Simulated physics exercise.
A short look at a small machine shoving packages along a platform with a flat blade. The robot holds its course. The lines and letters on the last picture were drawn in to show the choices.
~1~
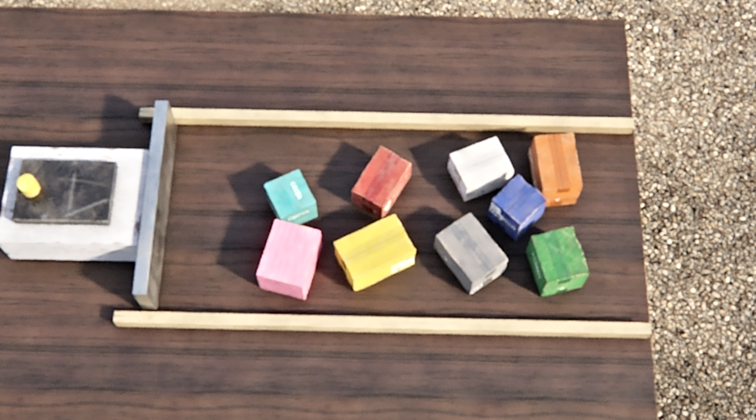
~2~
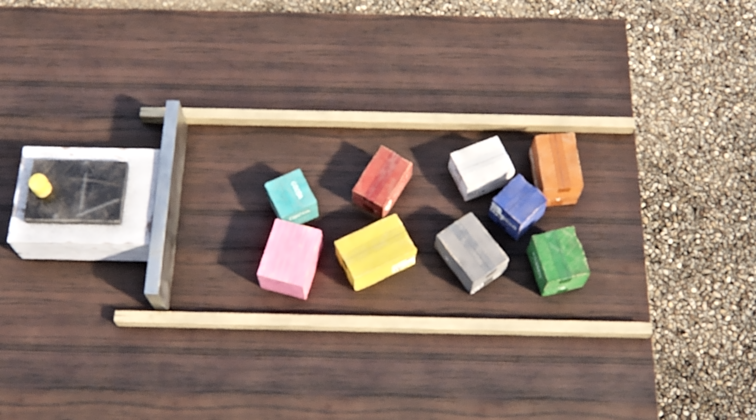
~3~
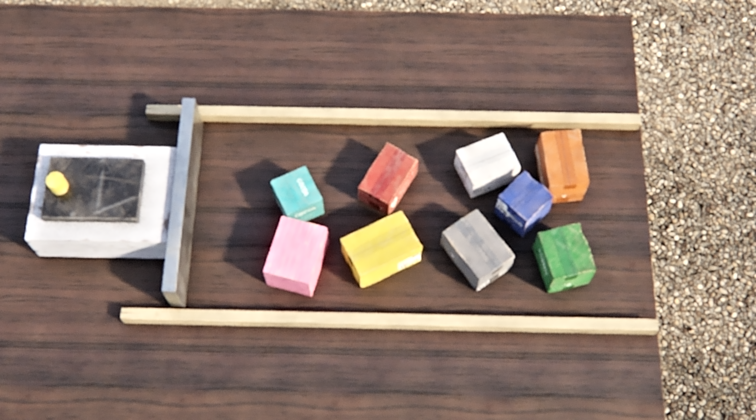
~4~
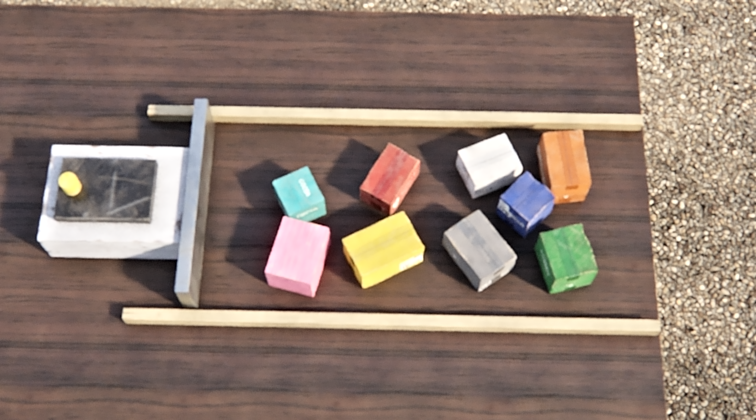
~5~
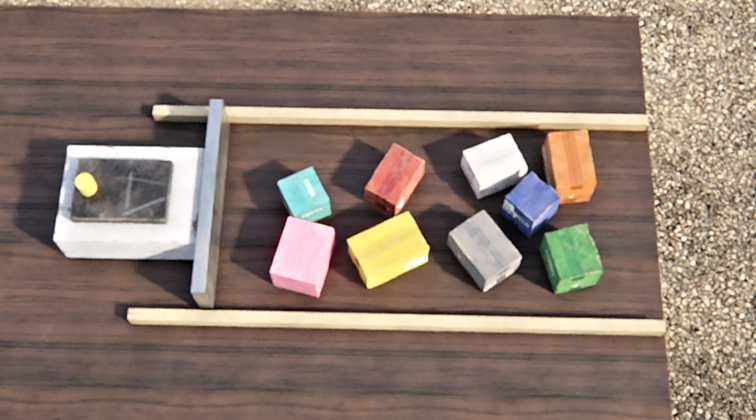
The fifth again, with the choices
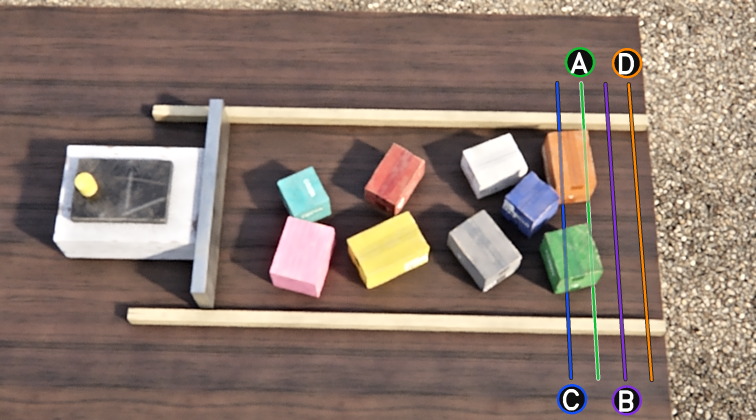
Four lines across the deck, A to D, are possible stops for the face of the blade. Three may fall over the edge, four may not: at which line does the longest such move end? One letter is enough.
Stop at C.
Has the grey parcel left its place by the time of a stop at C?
Yes.
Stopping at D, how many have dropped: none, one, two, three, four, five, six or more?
By then, six or more.
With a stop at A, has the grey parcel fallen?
By then, yes.
On the copy, A at (589, 222); B at (615, 223); C at (564, 222); D at (640, 223).
On C. First, robot (259, 193); grey parcel (489, 251); pink crate (366, 257).
Then, robot (387, 196); green box (658, 275); grey parcel (612, 276).
Finally, robot (487, 198); green box over the edge; grey parcel over the edge; two fallen.
By contrast, A drops five; B drops five; D drops nine.
